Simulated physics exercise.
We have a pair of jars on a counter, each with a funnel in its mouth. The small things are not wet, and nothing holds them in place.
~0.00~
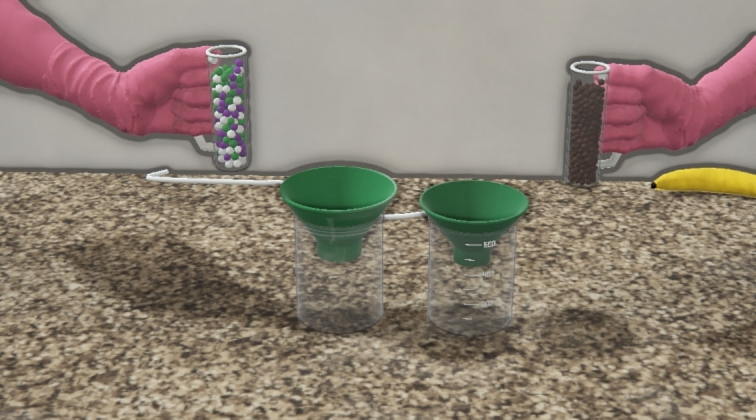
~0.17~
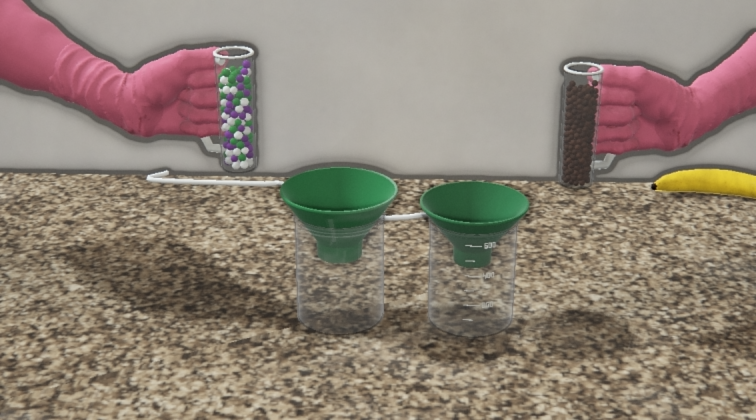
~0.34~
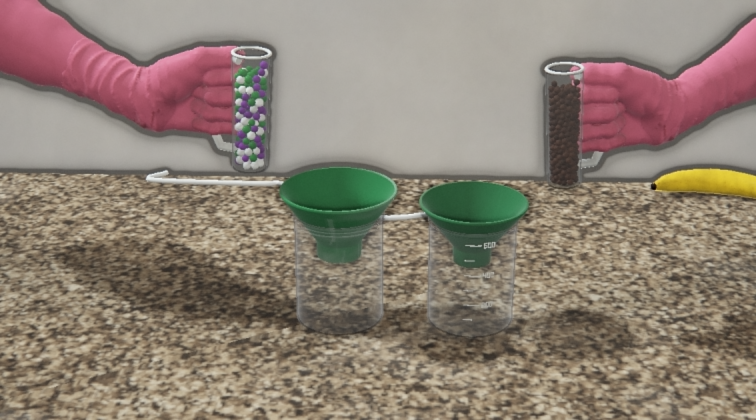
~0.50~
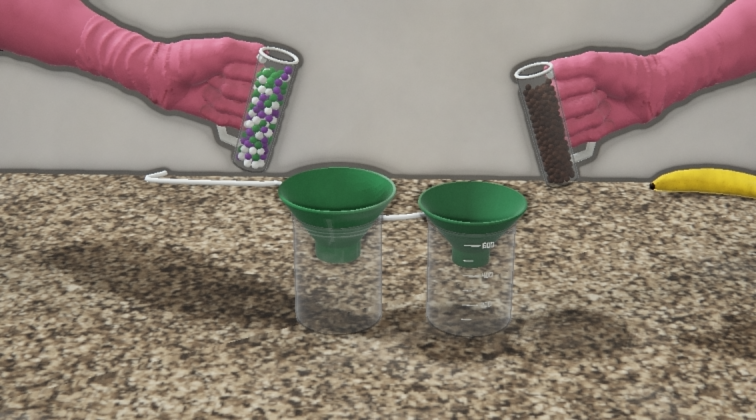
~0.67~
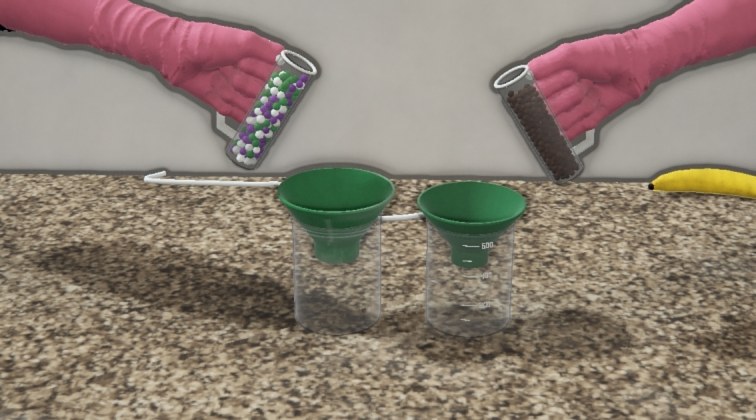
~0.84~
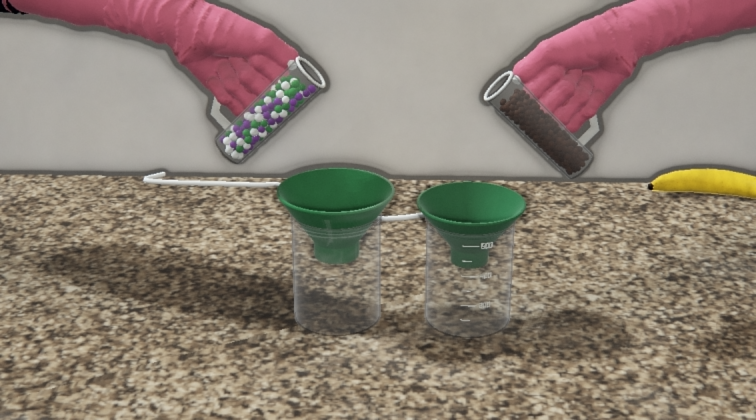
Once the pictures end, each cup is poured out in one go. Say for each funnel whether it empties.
Outcome: Left: Unobstructed; right: Unobstructed.
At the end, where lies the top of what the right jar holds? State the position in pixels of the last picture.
I'd put it somewhere near (492, 302).
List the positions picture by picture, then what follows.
Left funnel near (339, 196), outlet at (339, 253), about 5 pieces wide; left cup near (229, 110), holding round plastic beads; right funnel near (474, 209), outlet at (472, 259), about 6 pieces wide; right cup near (586, 126), holding allspice berries, in the first frame.
Left cup near (236, 111), upright; right cup near (580, 127), upright, in the second frame.
Left cup near (251, 111), tipped 3°; right cup near (564, 127), tipped 3°, in the third frame.
Left cup near (264, 111), tipped 17°; right cup near (548, 126), tipped 17°, in the fourth frame.
Left cup near (269, 112), tipped 31°; right cup near (540, 127), tipped 31°, in the fifth frame.
Left funnel near (336, 198), outlet at (337, 255); left cup near (269, 112), tipped 46°; right funnel near (471, 211), outlet at (469, 261); right cup near (540, 127), tipped 46°, in the sixth frame.
After 1.13 s, left, the whole lot still in the cup; right, the whole lot still in the cup.
After 1.45 s, left, all but a few still in the cup, only a few in or over the funnel; right, the whole lot still in the cup.
After 1.82 s, left, near a third still in the cup, near a third in or over the funnel, near a quarter down in the jar; right, near half still in the cup, near a quarter in or over the funnel, near a quarter down in the jar.
In the end (2.9 s), left, the whole lot down in the jar; right, the whole lot down in the jar.
